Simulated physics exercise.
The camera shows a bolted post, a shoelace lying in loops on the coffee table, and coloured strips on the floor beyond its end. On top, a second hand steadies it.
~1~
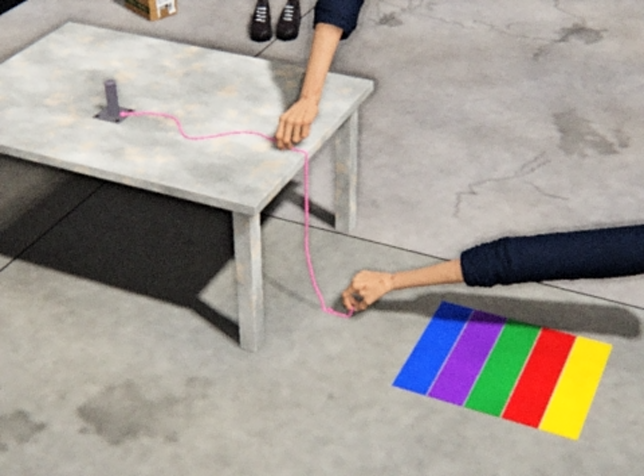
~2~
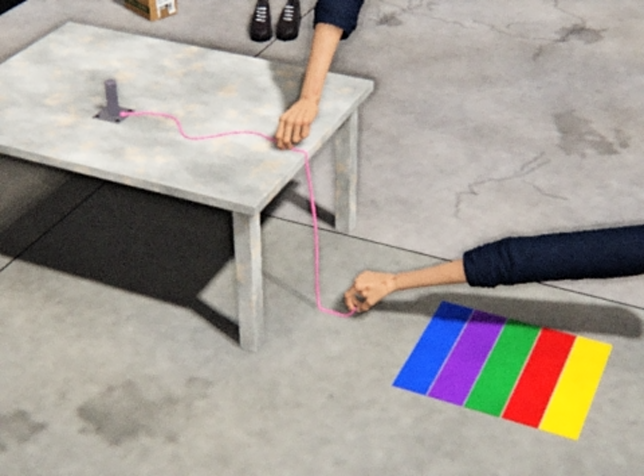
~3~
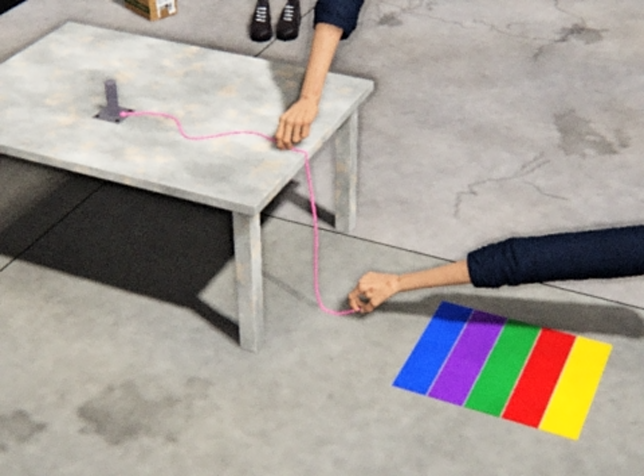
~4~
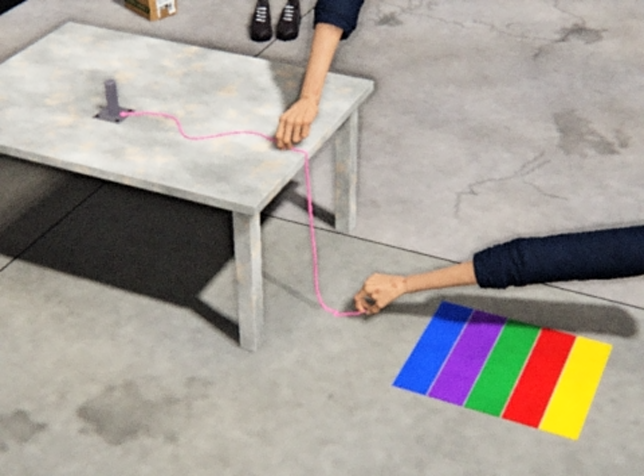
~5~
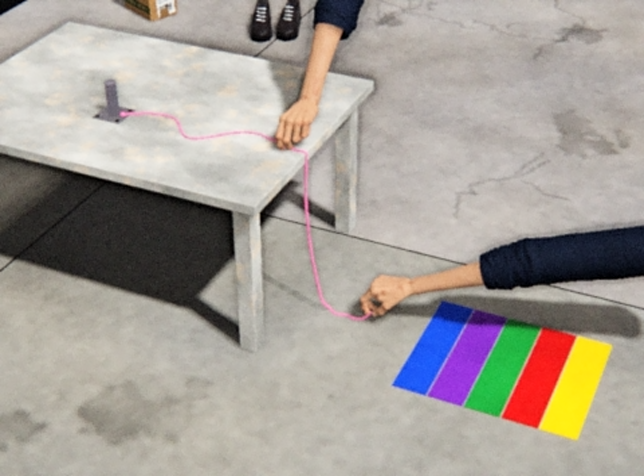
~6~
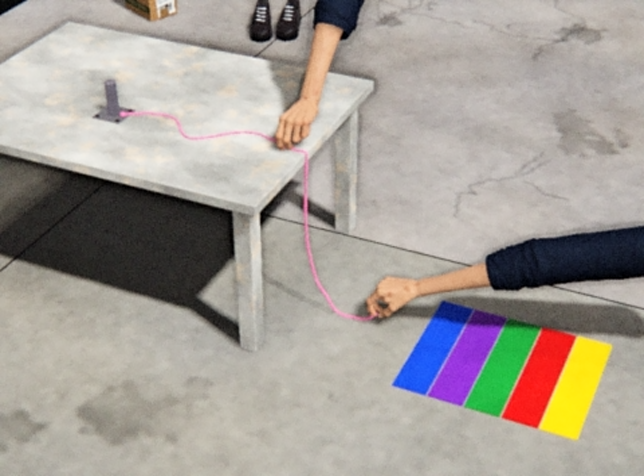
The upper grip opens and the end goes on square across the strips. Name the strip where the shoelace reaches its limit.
Green.
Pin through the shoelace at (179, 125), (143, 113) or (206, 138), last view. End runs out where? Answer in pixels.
Pixel places, try by try: (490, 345), (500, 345), (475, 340).
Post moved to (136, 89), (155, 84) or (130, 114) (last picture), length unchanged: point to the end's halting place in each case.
Try by try: (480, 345), (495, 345) and (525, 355).
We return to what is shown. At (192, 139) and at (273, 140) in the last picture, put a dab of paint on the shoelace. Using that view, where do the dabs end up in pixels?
They go to (217, 135) and to (297, 151).
Soon after, end near (442, 332); over blue.
Then, end near (481, 342); over purple.
At full stretch, end near (504, 349); over green. It gets as far as the green strip.
